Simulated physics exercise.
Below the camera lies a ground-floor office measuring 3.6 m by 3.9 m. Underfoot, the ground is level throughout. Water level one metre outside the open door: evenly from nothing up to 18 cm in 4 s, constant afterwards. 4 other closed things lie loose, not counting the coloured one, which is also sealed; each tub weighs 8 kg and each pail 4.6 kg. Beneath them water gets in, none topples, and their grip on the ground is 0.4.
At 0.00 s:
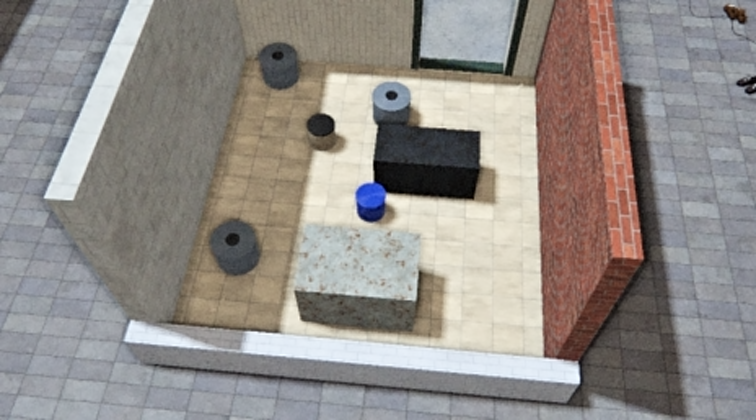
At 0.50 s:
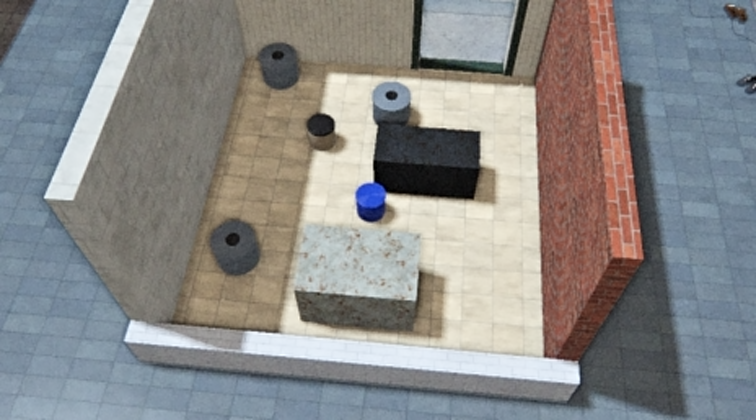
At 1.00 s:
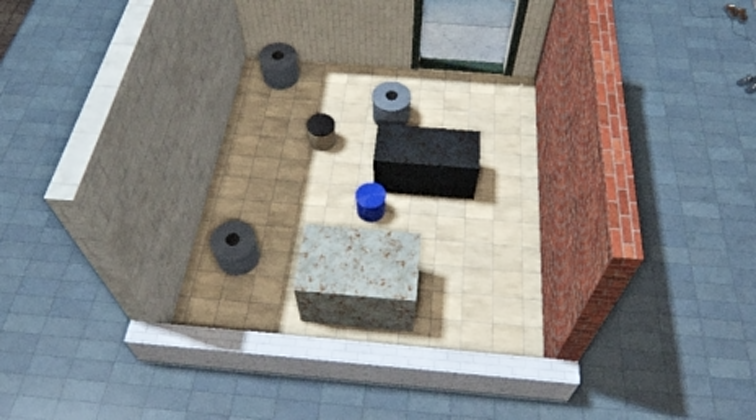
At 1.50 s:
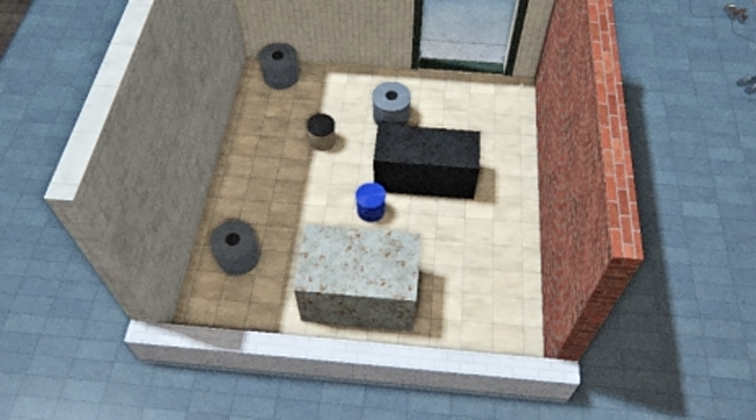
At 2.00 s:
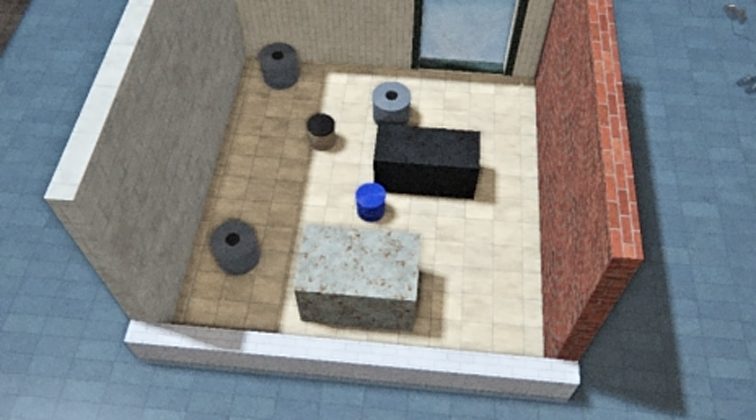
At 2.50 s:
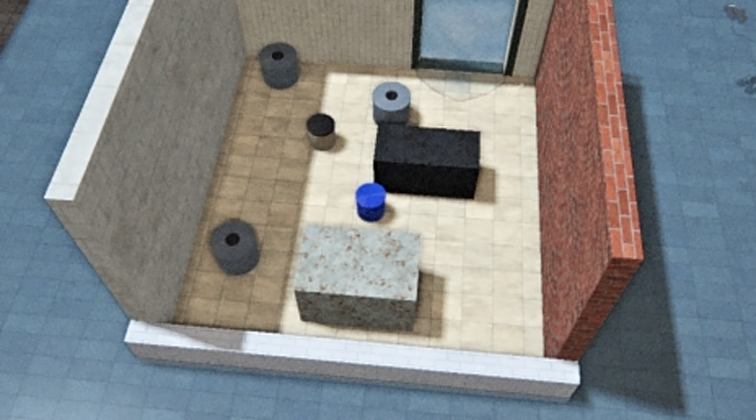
In the video, a blue pail, several grey and dark cylinders and two large blocks stay still in a walled, tiled room while the paving outside turns bluish under water, and a small wet patch then appears inside the doorway.
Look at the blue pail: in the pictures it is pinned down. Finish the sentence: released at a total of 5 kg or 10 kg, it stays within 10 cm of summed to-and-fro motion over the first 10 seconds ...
... with the lower total already.
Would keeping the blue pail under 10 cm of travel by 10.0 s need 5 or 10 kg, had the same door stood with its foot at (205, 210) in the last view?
In that setup neither mass works.
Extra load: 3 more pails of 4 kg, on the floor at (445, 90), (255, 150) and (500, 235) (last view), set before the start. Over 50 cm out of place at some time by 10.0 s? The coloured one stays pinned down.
In turn: Beyond it, within it, beyond it.
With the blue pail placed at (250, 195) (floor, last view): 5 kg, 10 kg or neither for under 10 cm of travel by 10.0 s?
So heavier weight required.
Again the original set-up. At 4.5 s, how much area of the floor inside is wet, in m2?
About 3.5 m2 is covered.
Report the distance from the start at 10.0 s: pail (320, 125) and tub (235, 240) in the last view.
Respectively 100 and 30 centimetres.
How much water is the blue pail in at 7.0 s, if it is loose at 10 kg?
Around 0 cm.
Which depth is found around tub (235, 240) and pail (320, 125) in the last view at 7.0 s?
About 1 and 3 cm.
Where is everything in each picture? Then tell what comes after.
The first frame shows the blue pail at (371, 195) rests on the ground; water covers 0.0 m2; 0 of 5 have shifted.
The second frame shows the blue pail at (371, 195) rests on the ground; water covers 0.0 m2; 0 of 5 have shifted.
The third frame shows the blue pail at (371, 195), on the bottom; water covers 0.0 m2; 0 of 5 have shifted.
The fourth frame shows the blue pail at (371, 195) rests on the ground; 0.0 m2 under water; 0 of 5 have shifted.
The fifth frame shows the blue pail at (371, 195) rests on the ground; 0.0 m2 under water; 0 of 5 have shifted.
The sixth frame shows the blue pail at (371, 195) rests on the ground; water covers 0.3 m2; 0 of 5 have shifted.
After 3.5 s the blue pail would be 0 cm from its start with 5 kg and 0 cm from its start with 10 kg; 0 cm of water round it then.
After 4.5 s the blue pail would be 0 cm from its start with 5 kg and 0 cm from its start with 10 kg; 0 cm of water round it then.
After 7.0 s the blue pail would be 0 cm from its start with 5 kg and 0 cm from its start with 10 kg; 0 cm of water round it then.
After 10.0 s the blue pail would be 0 cm from its start with 5 kg and 0 cm from its start with 10 kg; 2 cm of water round it then.
